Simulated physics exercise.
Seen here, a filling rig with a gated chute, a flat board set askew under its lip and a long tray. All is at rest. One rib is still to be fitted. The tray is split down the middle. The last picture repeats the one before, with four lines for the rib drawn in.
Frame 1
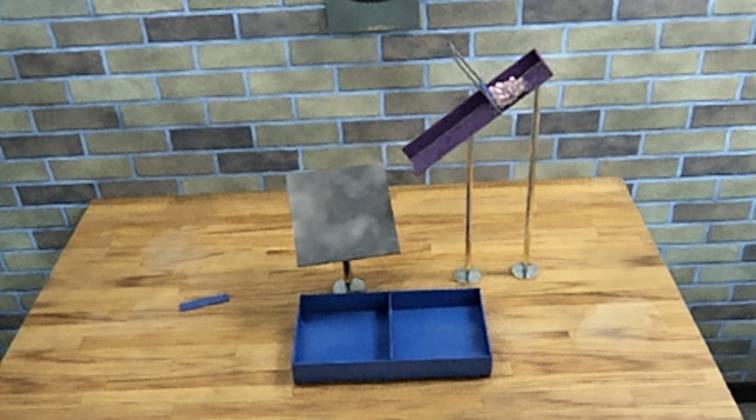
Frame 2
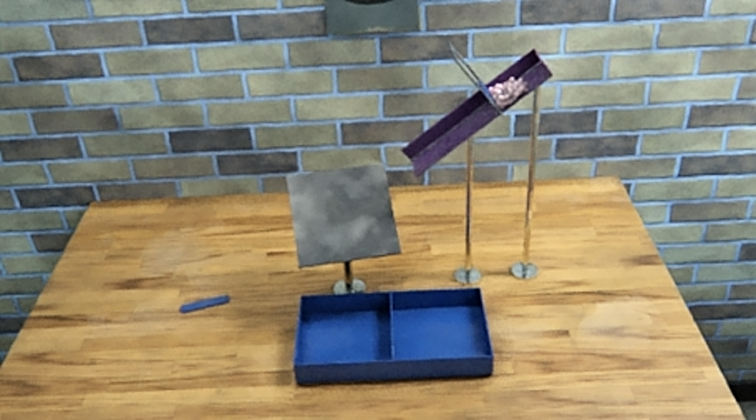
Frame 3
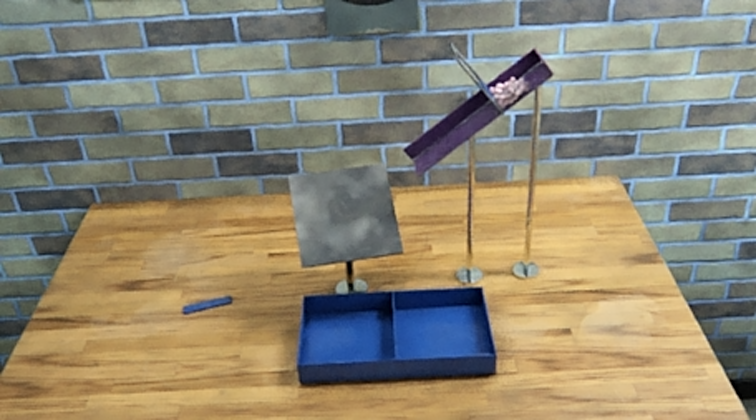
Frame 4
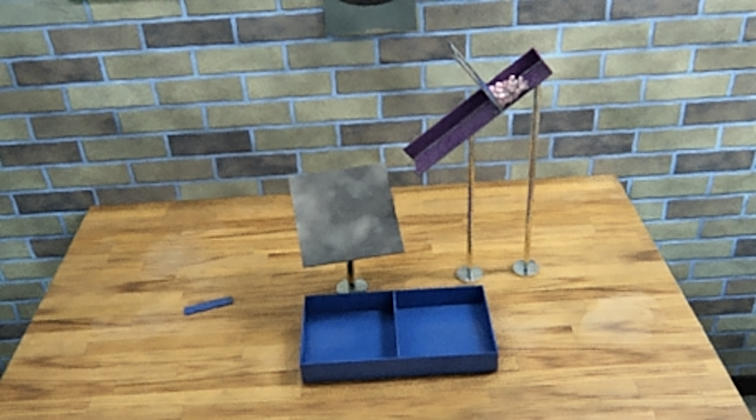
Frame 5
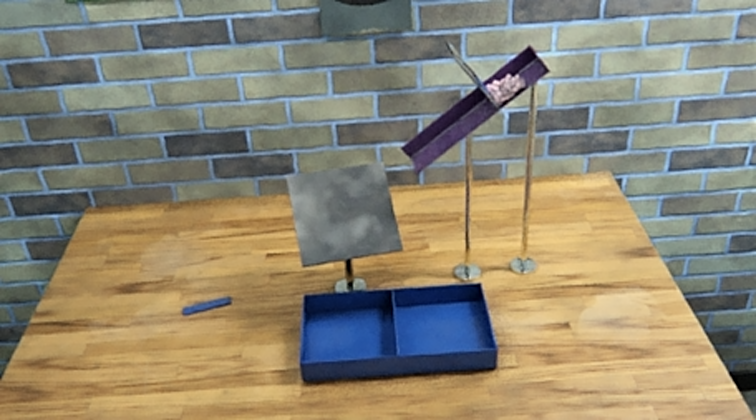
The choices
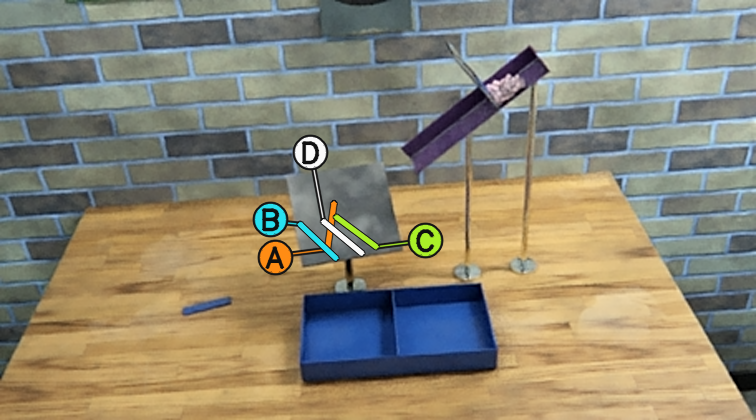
Nothing moved apart from a slight shift of the view; a purple sloping chute held small pale pink pieces behind its gate, near a tilted grey board and a blue tray with two compartments.
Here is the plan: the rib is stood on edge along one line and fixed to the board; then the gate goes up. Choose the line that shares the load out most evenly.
It is D.
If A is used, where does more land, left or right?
Left.
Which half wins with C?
Right.
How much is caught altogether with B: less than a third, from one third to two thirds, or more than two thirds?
Line B gives more than two thirds.
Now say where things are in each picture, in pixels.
In the first frame, load behind the gate at (505, 93), sugar pearls; lip of the chute at (414, 169), sloping fairly steeply.
In the second frame, middle of the board at (343, 213), tilted fairly steeply; middle of its low edge at (351, 260); of its high edge at (335, 169).
In the third frame, front corners of the tray at (298, 364) and (496, 354); front end of its middle wall at (397, 359); gate still shut at (485, 89).
In the fourth frame, middle of the load at (505, 92); lip at (416, 168).
In the fifth frame, middle of the load at (502, 90); lip at (414, 167).
On the marked copy, line A from (333, 203) to (327, 249); line B from (300, 224) to (335, 258); line C from (336, 217) to (376, 246); line D from (323, 221) to (361, 253).
If A is chosen, of what is caught, nearly all in the left half, a small part in the right.
If B is chosen, of what is caught, most in the left half, about a quarter in the right.
If C is chosen, of what is caught, a small part in the left half, most in the right.
If D is chosen, of what is caught, about half in the left half, about half in the right.
